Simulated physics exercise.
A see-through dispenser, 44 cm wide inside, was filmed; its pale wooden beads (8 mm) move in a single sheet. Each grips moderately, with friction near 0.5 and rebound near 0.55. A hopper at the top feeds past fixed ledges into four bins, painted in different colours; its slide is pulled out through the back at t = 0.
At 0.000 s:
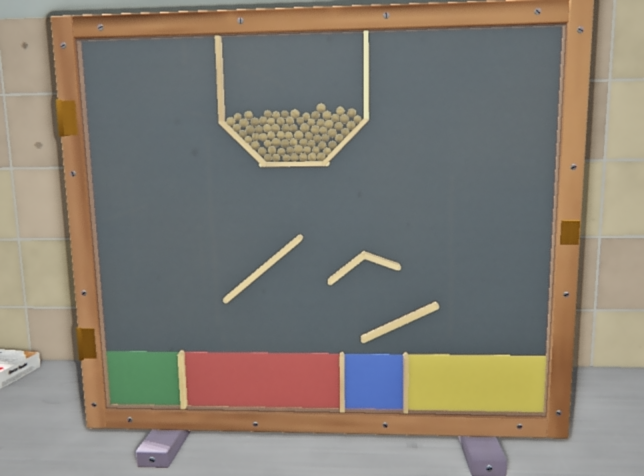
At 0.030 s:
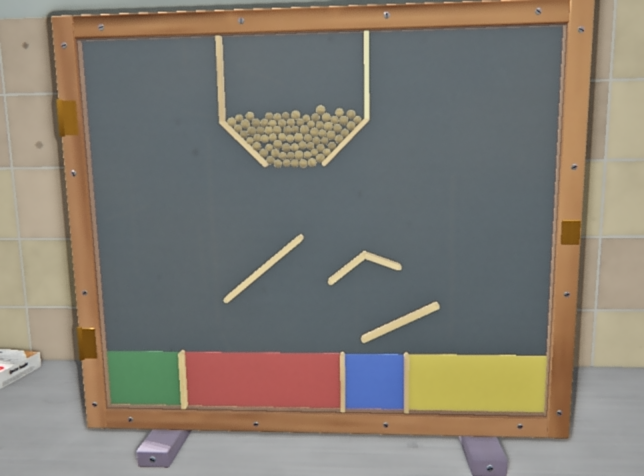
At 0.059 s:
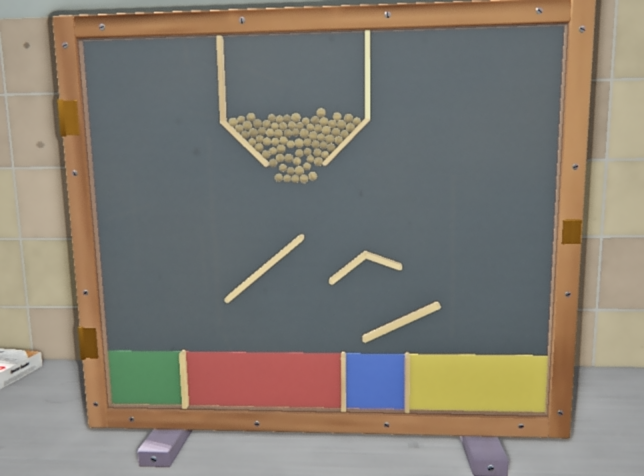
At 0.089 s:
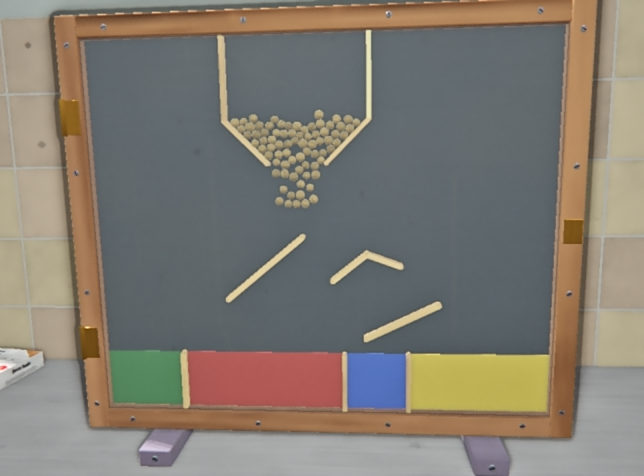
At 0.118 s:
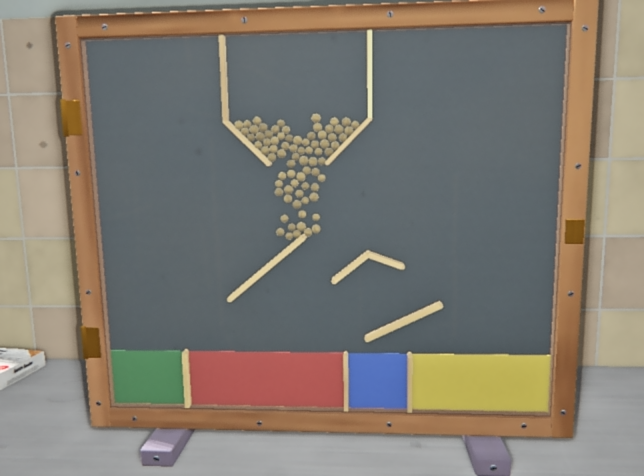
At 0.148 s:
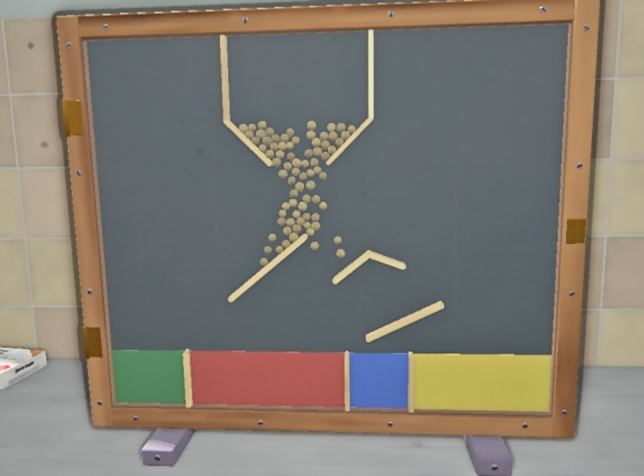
Tabletop board with coloured bins, small tan beads pouring through the opened base of a hopper and scattering onto a sloping ledge.
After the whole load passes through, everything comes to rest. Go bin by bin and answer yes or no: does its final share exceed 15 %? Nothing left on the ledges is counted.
Blue bin - no; red bin - yes; green bin - yes; yellow bin - no.
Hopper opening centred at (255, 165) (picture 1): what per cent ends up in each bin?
Blue bin 0, red bin 35, green bin 65, yellow bin 0.
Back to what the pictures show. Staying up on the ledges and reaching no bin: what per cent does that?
About 0 per cent.
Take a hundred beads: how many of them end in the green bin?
Roughly 40 per cent.
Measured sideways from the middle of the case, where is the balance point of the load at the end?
The average place ends up near 12 cm to the left of the middle.
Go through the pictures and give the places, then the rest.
The first frame shows gate shut, about 80 beads in the hopper; its mouth (265, 164) to (324, 164); blue (374, 383), red (262, 381), green (145, 379), yellow (475, 384).
The second frame shows gate gone, nothing out yet; lowest bead (303, 164).
In the third frame, 9 out; lowest bead (304, 179).
In the fourth frame, 19 out; lowest bead (296, 204).
In the fifth frame, 28 out; lowest bead (289, 236).
In the sixth frame, 39 out; lowest bead (264, 262); ledges slope (369, 338) to (441, 305), slope (232, 298) to (305, 237), roof (336, 280) to (403, 266).
After 0.24 s 90 % have left the hopper; down in the bins, red 5 %.
After 0.55 s 100 % have left the hopper; down in the bins, red 50 %, green 40 %.
Settled by 1.5 s, blue 0 %, red 55 %, green 40 %, yellow 0 %.
